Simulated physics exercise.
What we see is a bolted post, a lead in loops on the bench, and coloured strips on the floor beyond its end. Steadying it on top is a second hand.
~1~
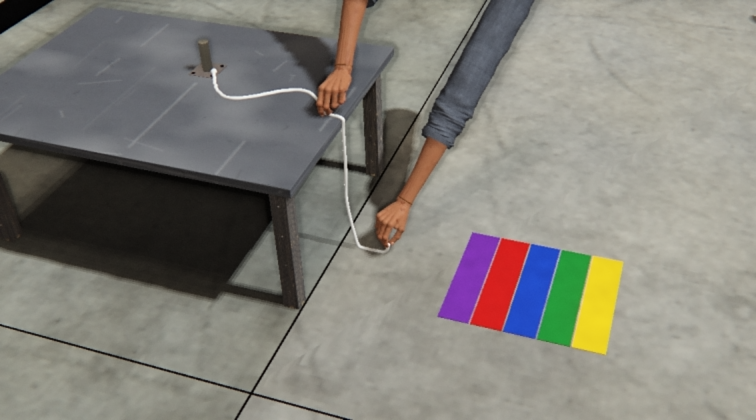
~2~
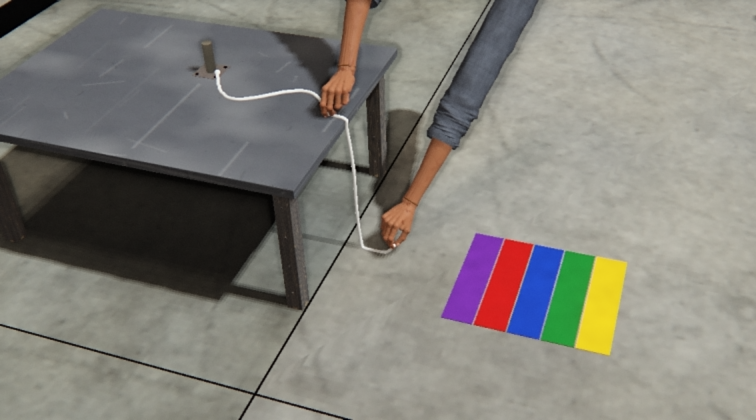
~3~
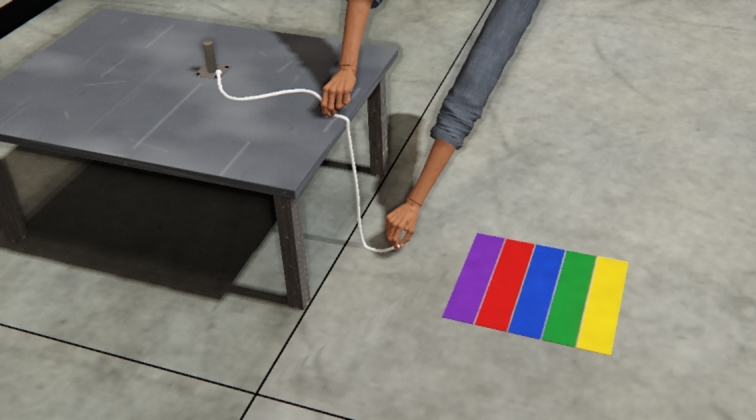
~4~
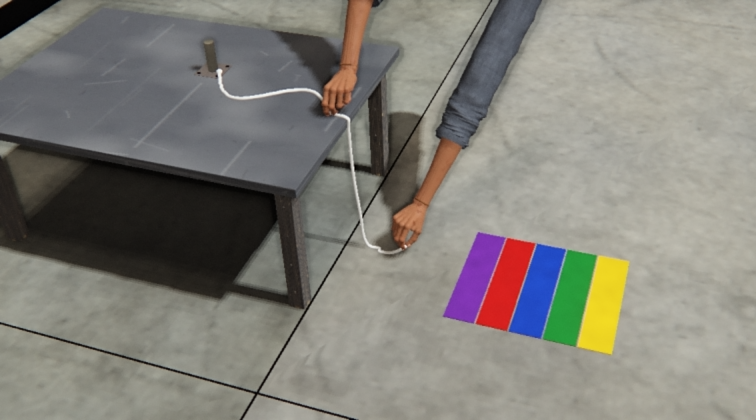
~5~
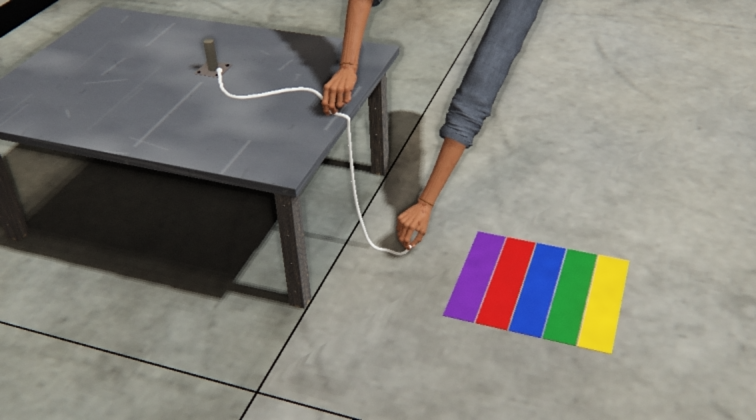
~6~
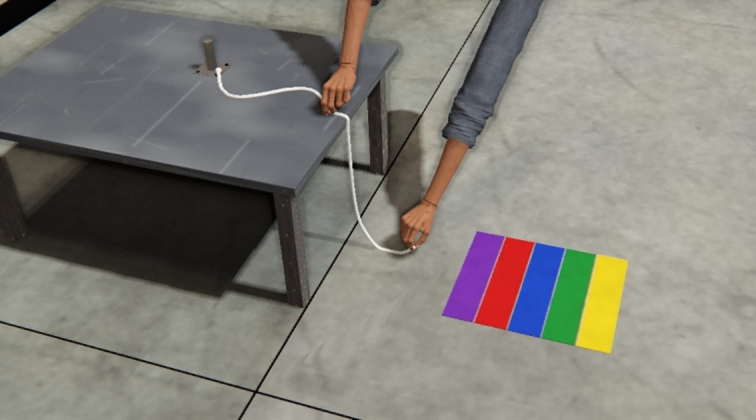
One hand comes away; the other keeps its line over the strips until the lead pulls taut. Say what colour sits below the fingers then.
It is blue.
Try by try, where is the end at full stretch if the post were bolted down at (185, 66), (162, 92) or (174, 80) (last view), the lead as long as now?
About (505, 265), (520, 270) and (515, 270).
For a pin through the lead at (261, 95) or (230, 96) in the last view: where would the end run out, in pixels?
Roughly (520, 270) and (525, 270).
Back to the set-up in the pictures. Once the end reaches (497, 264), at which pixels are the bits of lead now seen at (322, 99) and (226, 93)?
Result - first point (347, 111), second point (253, 85).
Soon after, end near (497, 264); over red.
Then, end near (528, 271); over blue.
At full stretch, end near (546, 275); over blue. Over blue.
